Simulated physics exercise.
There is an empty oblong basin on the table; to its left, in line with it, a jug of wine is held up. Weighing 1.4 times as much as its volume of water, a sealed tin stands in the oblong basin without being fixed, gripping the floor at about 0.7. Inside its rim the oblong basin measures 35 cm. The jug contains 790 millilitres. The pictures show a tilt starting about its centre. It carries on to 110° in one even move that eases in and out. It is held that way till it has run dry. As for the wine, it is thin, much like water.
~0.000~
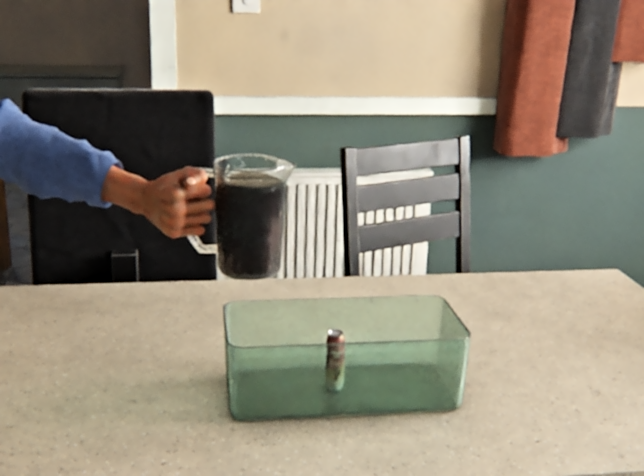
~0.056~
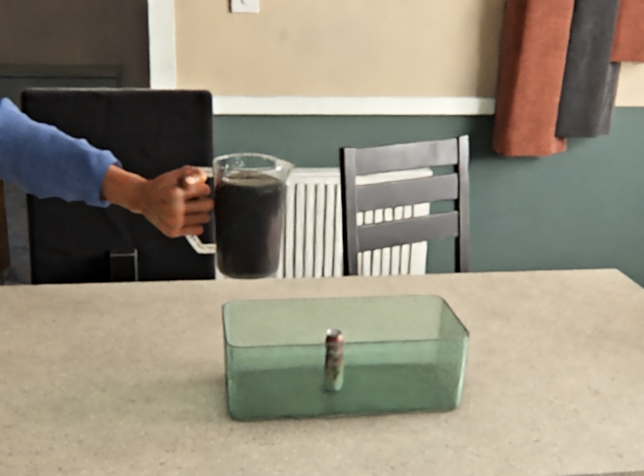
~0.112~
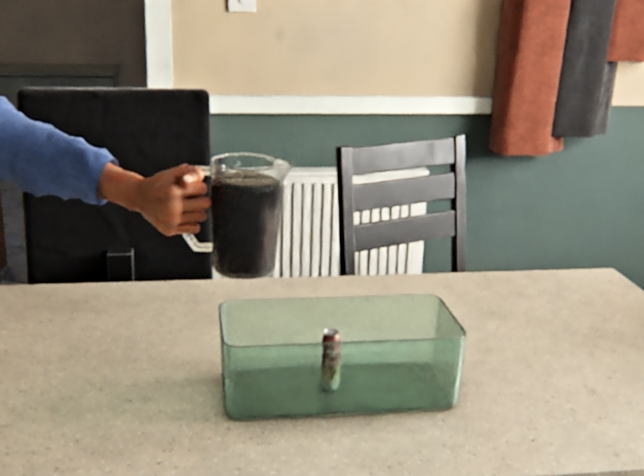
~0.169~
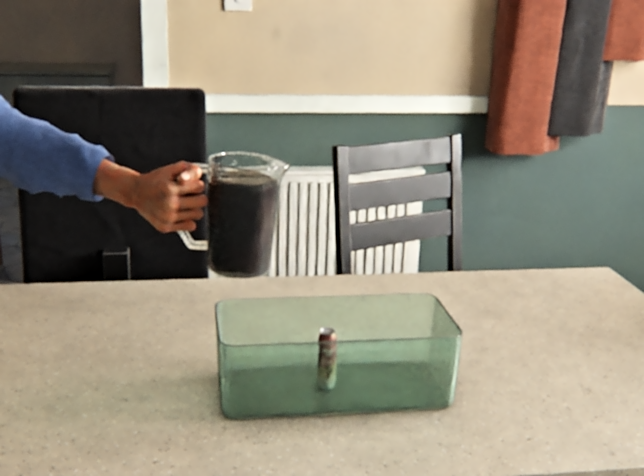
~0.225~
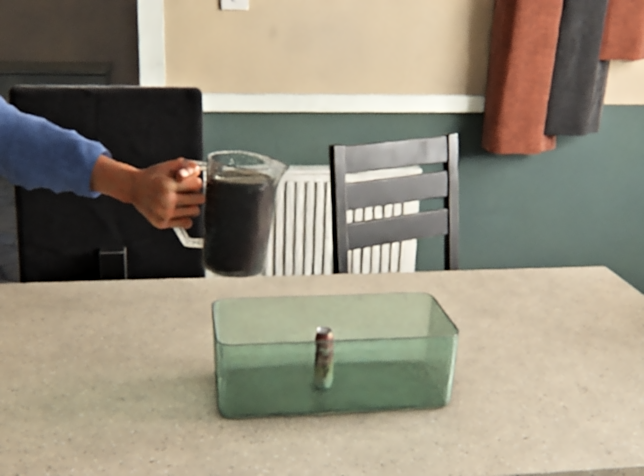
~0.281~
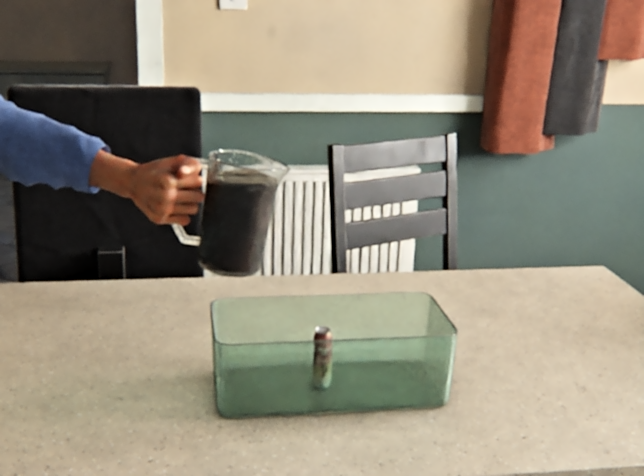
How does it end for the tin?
The tin stays on its feet.
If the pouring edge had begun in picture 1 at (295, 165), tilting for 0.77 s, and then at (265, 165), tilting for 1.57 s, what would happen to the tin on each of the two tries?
Run one: It does not tip. Run two: It tumbles.
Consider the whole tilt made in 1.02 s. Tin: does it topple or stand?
Then it holds its balance.
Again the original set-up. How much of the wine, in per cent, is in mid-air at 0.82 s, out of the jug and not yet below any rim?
Estimate: Some 8 % of the total.
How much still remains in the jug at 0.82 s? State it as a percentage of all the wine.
Around 92 in a hundred.
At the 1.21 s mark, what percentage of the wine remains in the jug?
44 per cent or thereabouts.
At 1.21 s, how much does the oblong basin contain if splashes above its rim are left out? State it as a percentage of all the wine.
Close to 36 in a hundred.
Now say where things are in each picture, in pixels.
In the first frame, it leans 0°; its right rim is at (296, 164); the wine meets the walls at (216, 180) and (283, 180); the oblong basin's rim runs from (226, 325) to (457, 317); the tin's top is at (336, 335).
In the second frame, it leans 0°; its right rim is at (295, 164); the wine meets the walls at (216, 180) and (282, 180).
In the third frame, it leans 1°; its right rim is at (293, 164); the wine meets the walls at (213, 179) and (280, 179).
In the fourth frame, it leans 3°; its right rim is at (291, 164); the wine meets the walls at (210, 178) and (278, 179).
In the fifth frame, it leans 5°; its right rim is at (289, 165); the wine meets the walls at (208, 178) and (277, 178).
In the sixth frame, it leans 8°; its right rim is at (290, 168); the wine meets the walls at (209, 178) and (277, 177).
Then, 0.82 s in, the tilt is 59° and 91 per cent is still to pour; the tin stands where it began.
Then, 1.21 s in, the tilt is 96° and 45 per cent is still to pour; the tin stands where it began.
Then, 1.62 s in, the tilt is 110° and 2 per cent is still to pour; the tin stands where it began.
Then, 2.07 s in, the tilt is 110° and 0 per cent is still to pour; the tin stands where it began.
Finally, the tin stands where it began.
